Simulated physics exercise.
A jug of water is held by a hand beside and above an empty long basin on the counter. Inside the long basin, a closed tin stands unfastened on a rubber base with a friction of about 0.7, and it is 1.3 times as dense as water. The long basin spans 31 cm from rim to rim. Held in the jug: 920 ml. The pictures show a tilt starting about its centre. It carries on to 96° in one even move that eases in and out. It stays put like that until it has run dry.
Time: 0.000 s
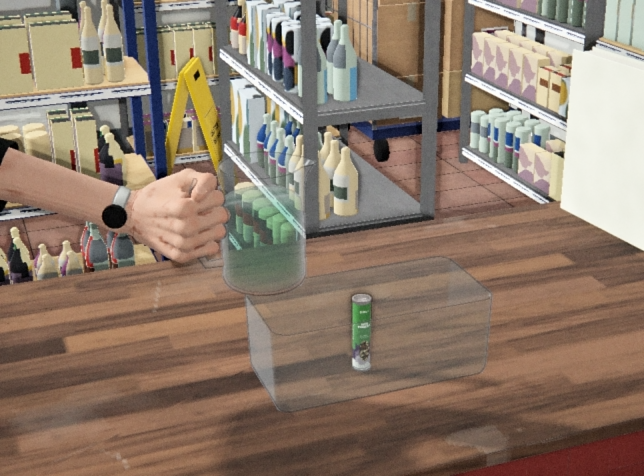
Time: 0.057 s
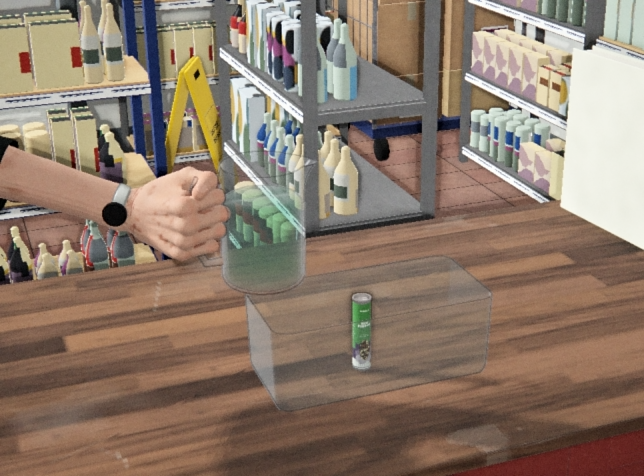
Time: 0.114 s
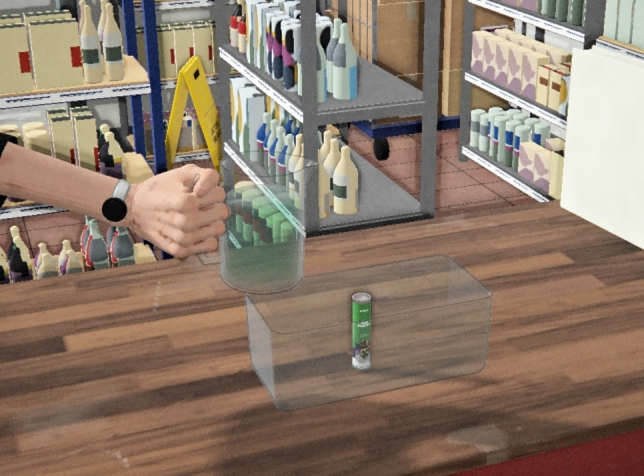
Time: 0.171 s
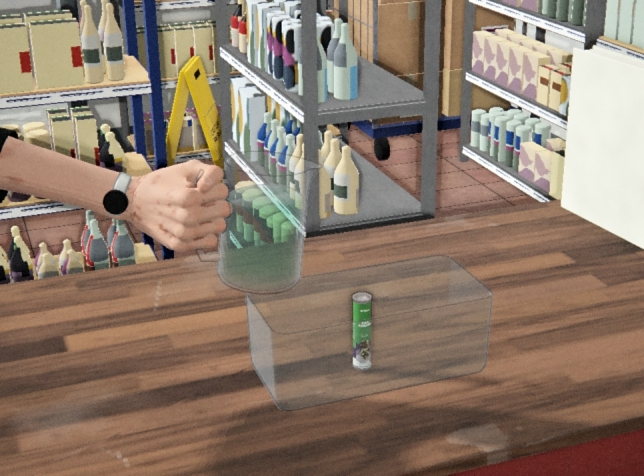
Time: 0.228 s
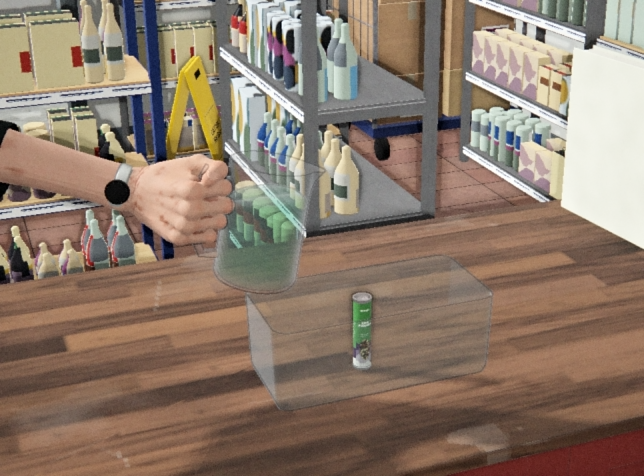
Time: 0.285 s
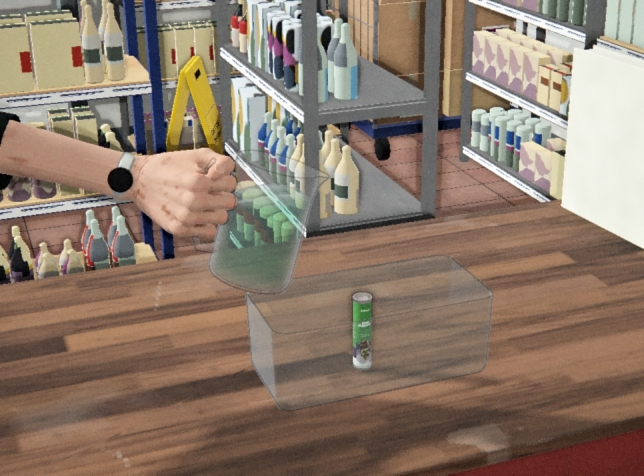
A clear jug of water, held by a hand above a wooden counter, stayed nearly upright at first, then tilted gradually to the right beside a see-through basin with a small green tin inside.
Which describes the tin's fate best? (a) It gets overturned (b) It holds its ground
It gets overturned (a).
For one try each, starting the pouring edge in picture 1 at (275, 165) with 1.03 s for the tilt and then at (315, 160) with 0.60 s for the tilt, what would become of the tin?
Trial 1 - tin tips; trial 2 - tin tips.
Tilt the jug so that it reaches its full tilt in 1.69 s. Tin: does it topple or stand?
Well, the tin simply tips.
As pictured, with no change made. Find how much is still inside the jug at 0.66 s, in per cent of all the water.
Close to 94 in a hundred.
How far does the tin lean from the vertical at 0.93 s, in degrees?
Near 0° from upright.
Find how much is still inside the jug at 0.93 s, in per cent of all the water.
Roughly 54 percent remains.
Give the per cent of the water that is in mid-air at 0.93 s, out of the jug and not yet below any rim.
About 16 per cent.
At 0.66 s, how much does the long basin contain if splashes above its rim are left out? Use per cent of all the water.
Close to 0 in a hundred.
After 0.66 s the tilt is 68° and 93 per cent is still to pour; the tin stands where it began.
After 0.93 s the tilt is 94° and 54 per cent is still to pour; the tin stands where it began.
After 1.22 s the tilt is 96° and 18 per cent is still to pour; the tin stands where it began.
After 1.53 s the tilt is 96° and 5 per cent is still to pour; the tin lies on its side.
In the end the tin lies on its side.
